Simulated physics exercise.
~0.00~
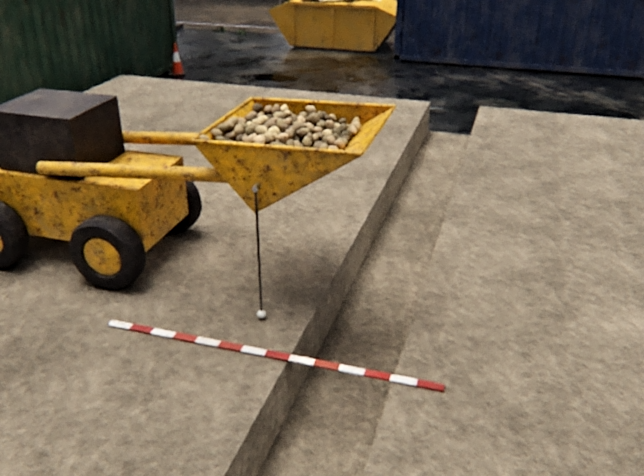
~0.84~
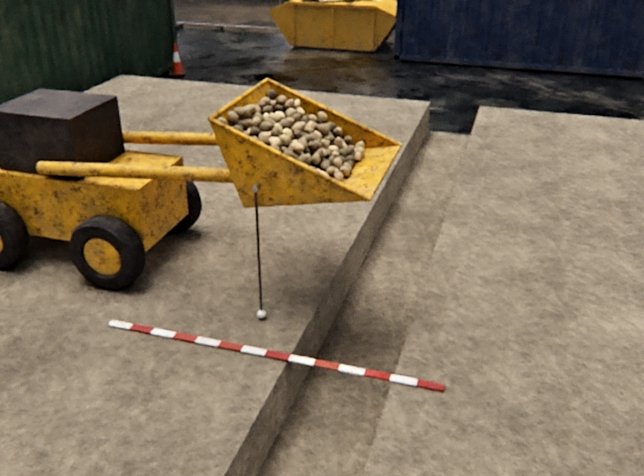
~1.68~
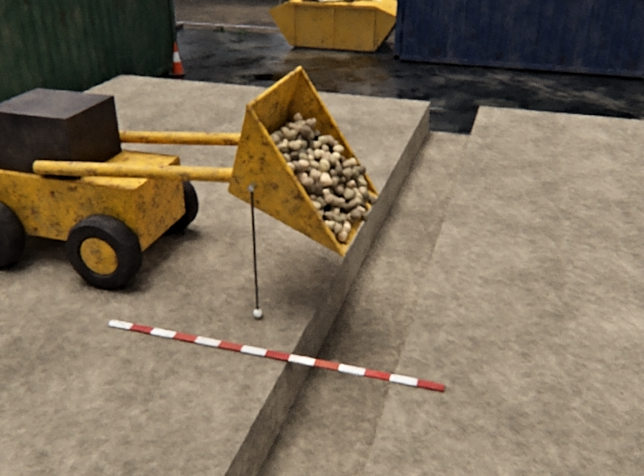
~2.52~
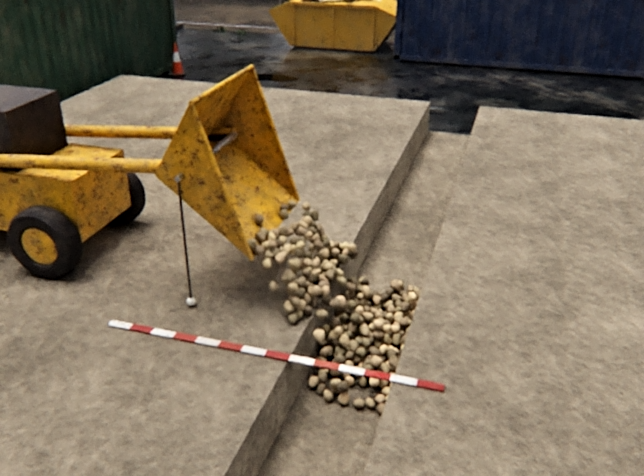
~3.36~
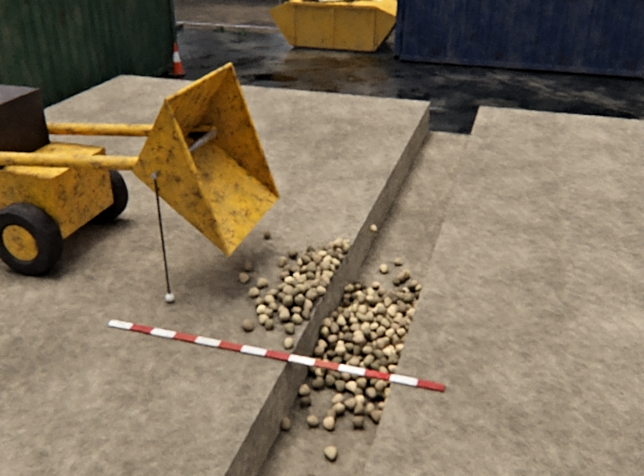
On a pale, dusty concrete yard seen from above at an angle, with a green container, a yellow skip and a dark blue container behind, a small yellow loader stands at left. Its raised bucket, heaped with rounded cobbles, faces a trench, and a red and white striped staff lies across the edge. The bucket tips forward steadily, and the stones slide toward its lip. As it tilts further, the loader backs away to the left and the cobbles pour out. The bucket ends empty, with most stones heaped in the trench and a smaller pile left on the near edge.
